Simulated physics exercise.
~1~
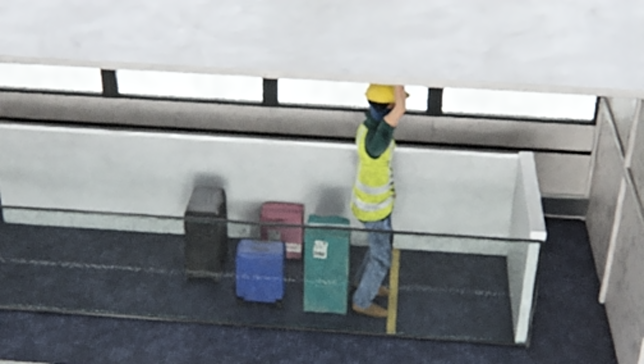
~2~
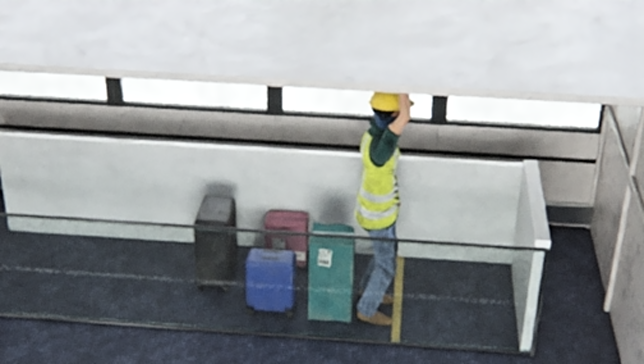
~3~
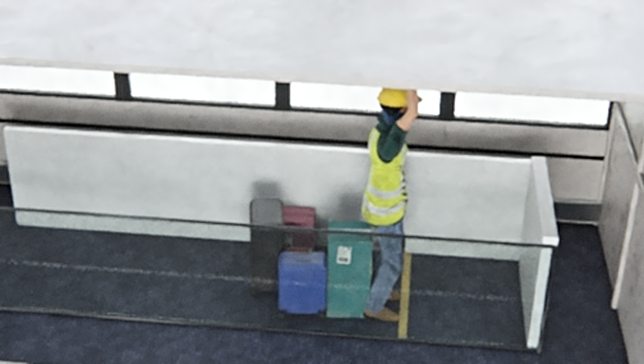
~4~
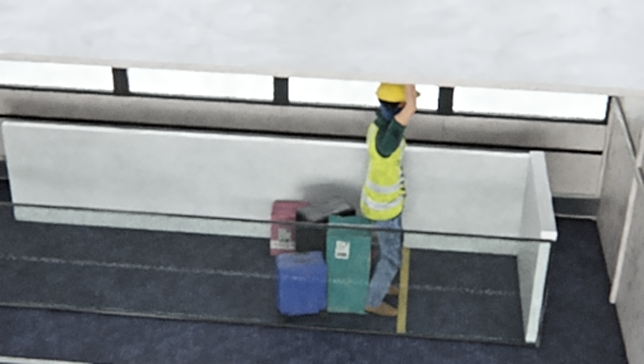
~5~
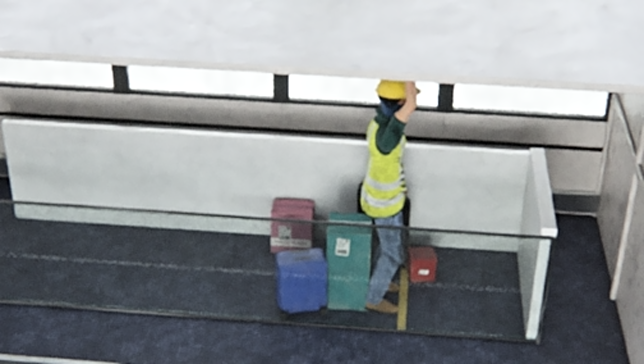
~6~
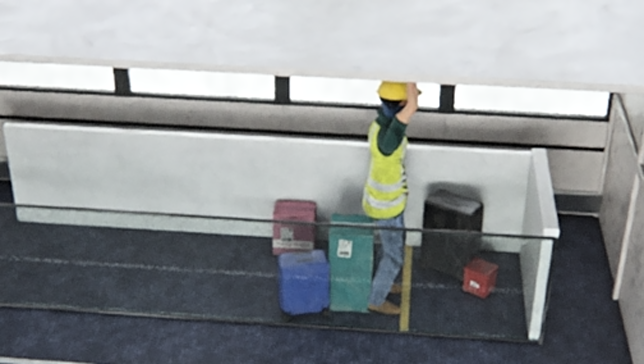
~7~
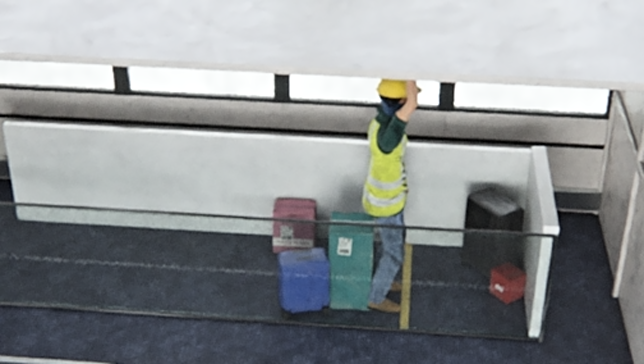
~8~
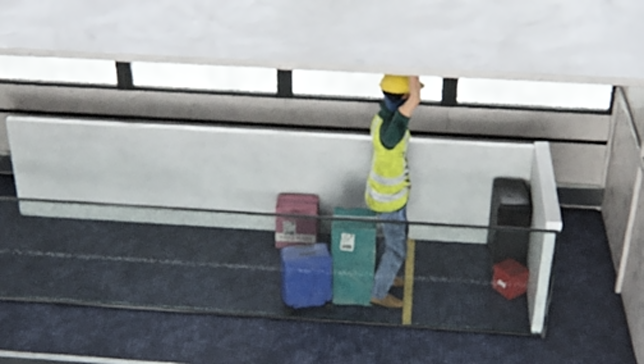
A worker in a yellow helmet and hi-vis vest stands with arms raised to the ceiling panel, seen from above and to the side in a low-walled bay with a dark floor. Around his feet are a black case, a pink case, a blue case and a tall teal bag, left of a yellow line. The black and blue cases roll right, and the blue one halts beside the teal bag. The black case continues behind the worker, while a small red tub emerges beyond him. Both cross the line and finish near the right wall; the others remain short of it.
